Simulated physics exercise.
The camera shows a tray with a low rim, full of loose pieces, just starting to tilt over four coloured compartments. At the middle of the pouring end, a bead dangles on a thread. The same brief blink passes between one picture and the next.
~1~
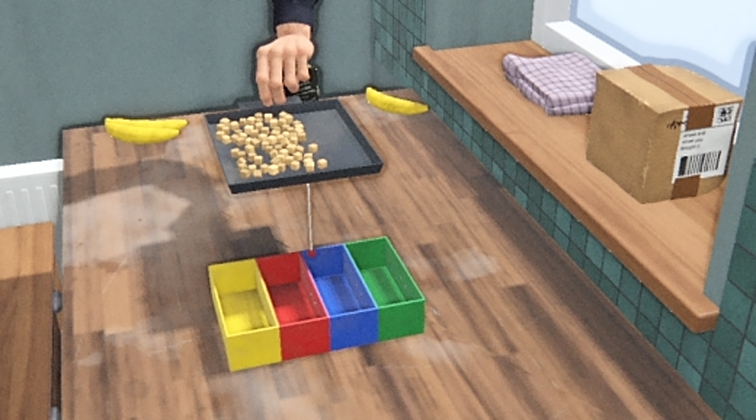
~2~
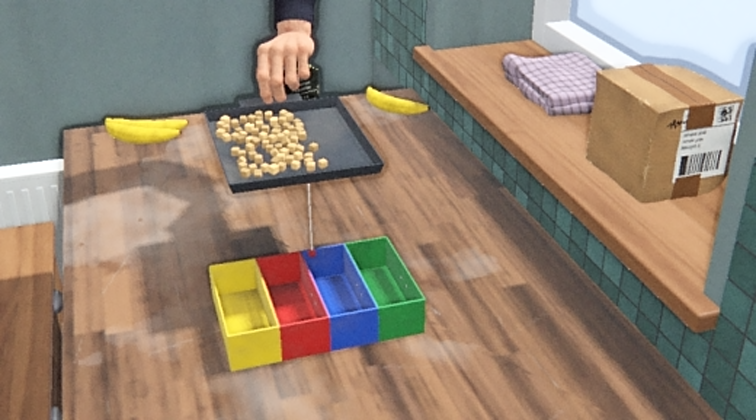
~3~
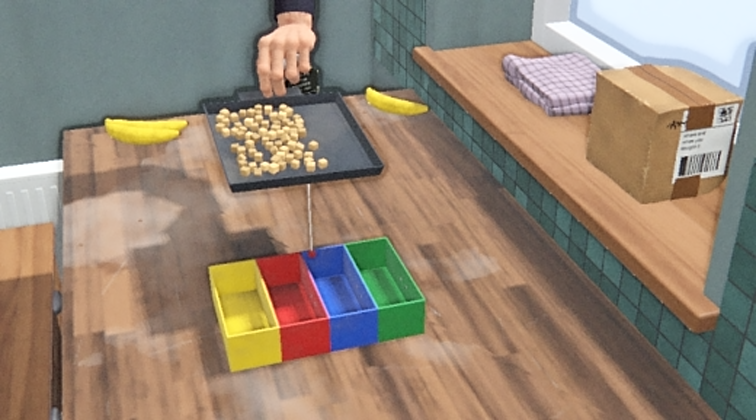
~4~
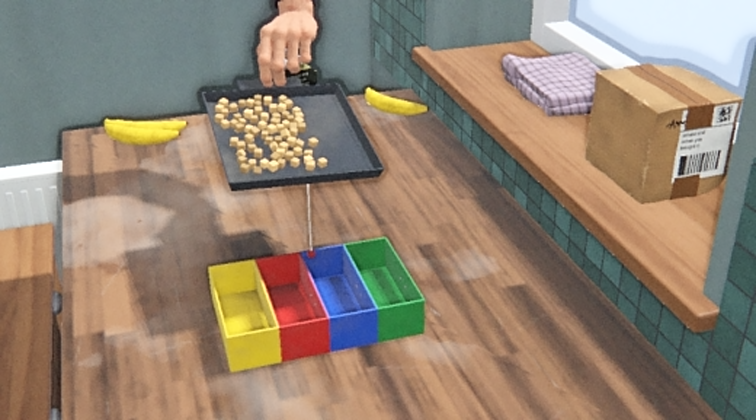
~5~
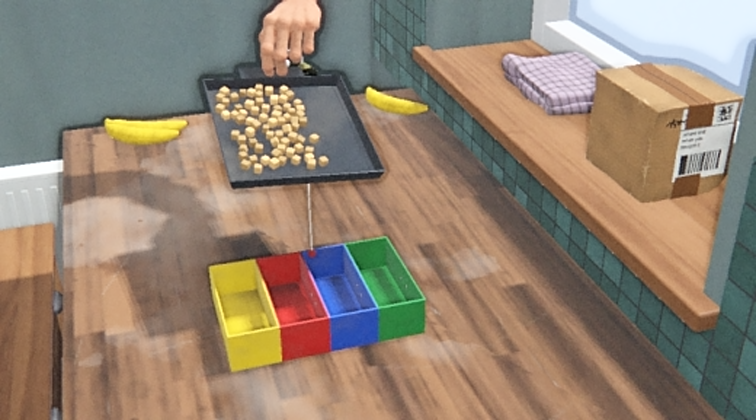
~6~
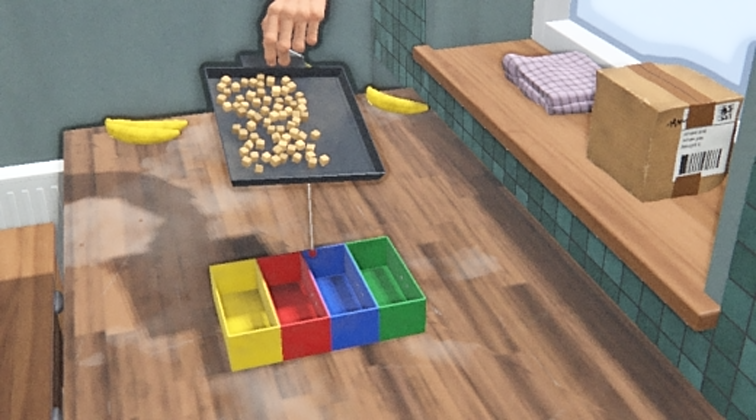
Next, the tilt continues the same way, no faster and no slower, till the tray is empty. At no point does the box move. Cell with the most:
Green.
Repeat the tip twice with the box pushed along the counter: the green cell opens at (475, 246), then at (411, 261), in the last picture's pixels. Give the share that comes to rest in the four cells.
90 and 100 in a hundred, in turn.
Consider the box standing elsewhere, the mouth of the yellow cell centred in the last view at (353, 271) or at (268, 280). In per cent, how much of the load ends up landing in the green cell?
About 0 and 30 per cent.
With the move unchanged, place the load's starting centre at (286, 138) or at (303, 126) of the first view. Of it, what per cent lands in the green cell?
First case: Around 40 %; second case: Around 60 %.
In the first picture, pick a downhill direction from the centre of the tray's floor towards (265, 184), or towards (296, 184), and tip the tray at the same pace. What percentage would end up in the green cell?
Shares: 0 %, then 0 %.
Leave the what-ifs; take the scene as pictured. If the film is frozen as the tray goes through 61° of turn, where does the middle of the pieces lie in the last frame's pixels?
Mark it at roughly (333, 162) in the final frame.
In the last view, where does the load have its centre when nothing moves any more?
About pixel (378, 295).
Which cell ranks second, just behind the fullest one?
The answer is blue.
Just after the last frame, tray tipped steeply; almost all on the tray; about a tenth falling or outside the box.
A moment on, tray tipped right over; the larger part on the tray; about a tenth in the green cell; about a tenth in the blue cell; about a tenth falling or outside the box.
Further on, tray tipped past a quarter turn; roughly half in the green cell; roughly a third in the blue cell; about a tenth in the red cell; about a tenth falling or outside the box.
When it is over, tray tipped past a quarter turn; roughly half in the green cell; roughly a third in the blue cell; about a tenth in the red cell; not one in the yellow cell; about a tenth outside the box.
